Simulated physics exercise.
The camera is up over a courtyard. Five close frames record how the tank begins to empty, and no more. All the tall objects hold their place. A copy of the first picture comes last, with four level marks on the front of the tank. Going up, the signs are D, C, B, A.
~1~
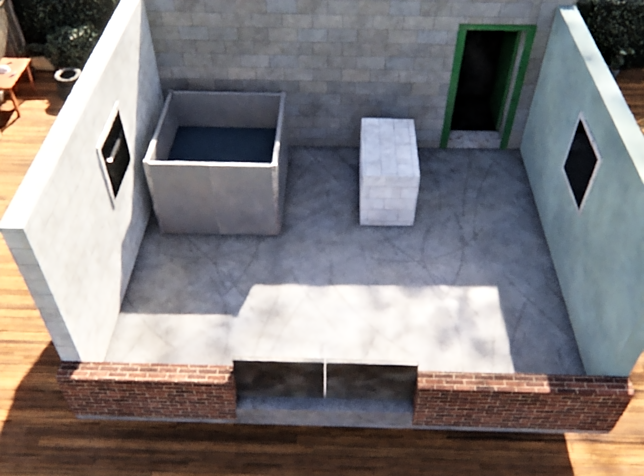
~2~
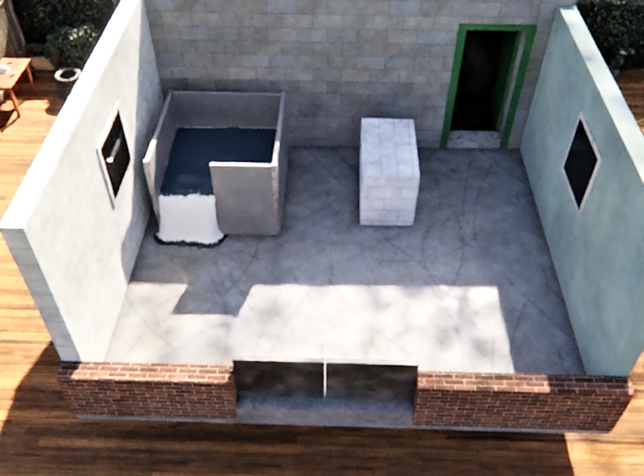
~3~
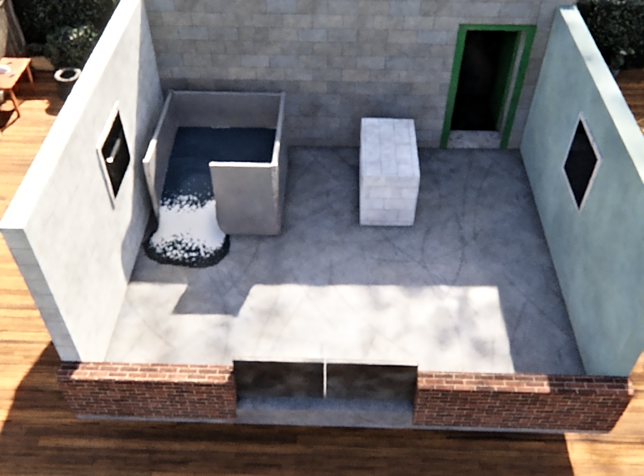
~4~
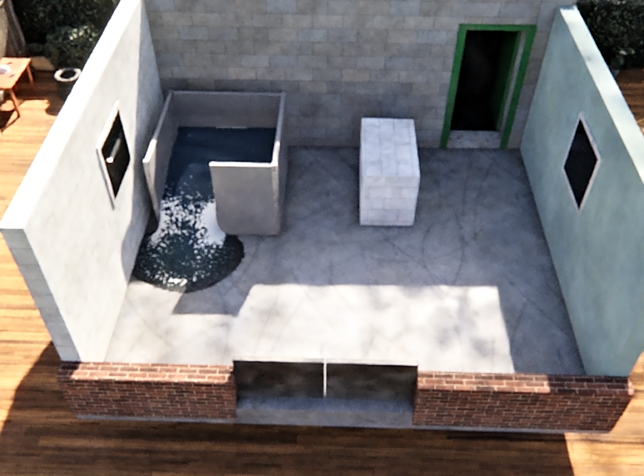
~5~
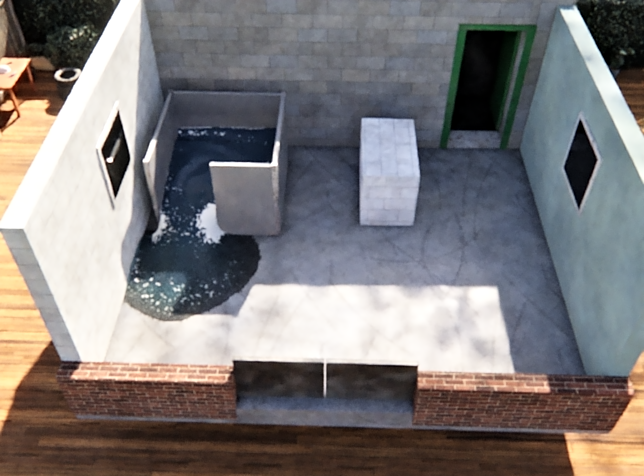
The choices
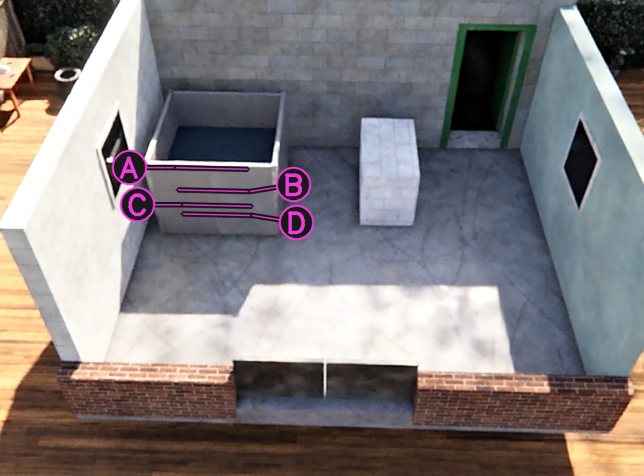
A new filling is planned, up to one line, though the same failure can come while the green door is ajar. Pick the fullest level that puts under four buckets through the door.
Level B.
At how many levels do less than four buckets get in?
Three of them.
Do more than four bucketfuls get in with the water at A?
Yes, it does.
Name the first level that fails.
It is A.
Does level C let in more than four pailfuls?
No.
In magenta, A at (210, 168); B at (213, 190); C at (216, 205); D at (217, 214); from the bottom up D, C, B, A.
With A, about 10 bucketfuls get in.
With B, a splash gets over, under a bucket.
With C, nothing gets over.
With D, nothing gets over.
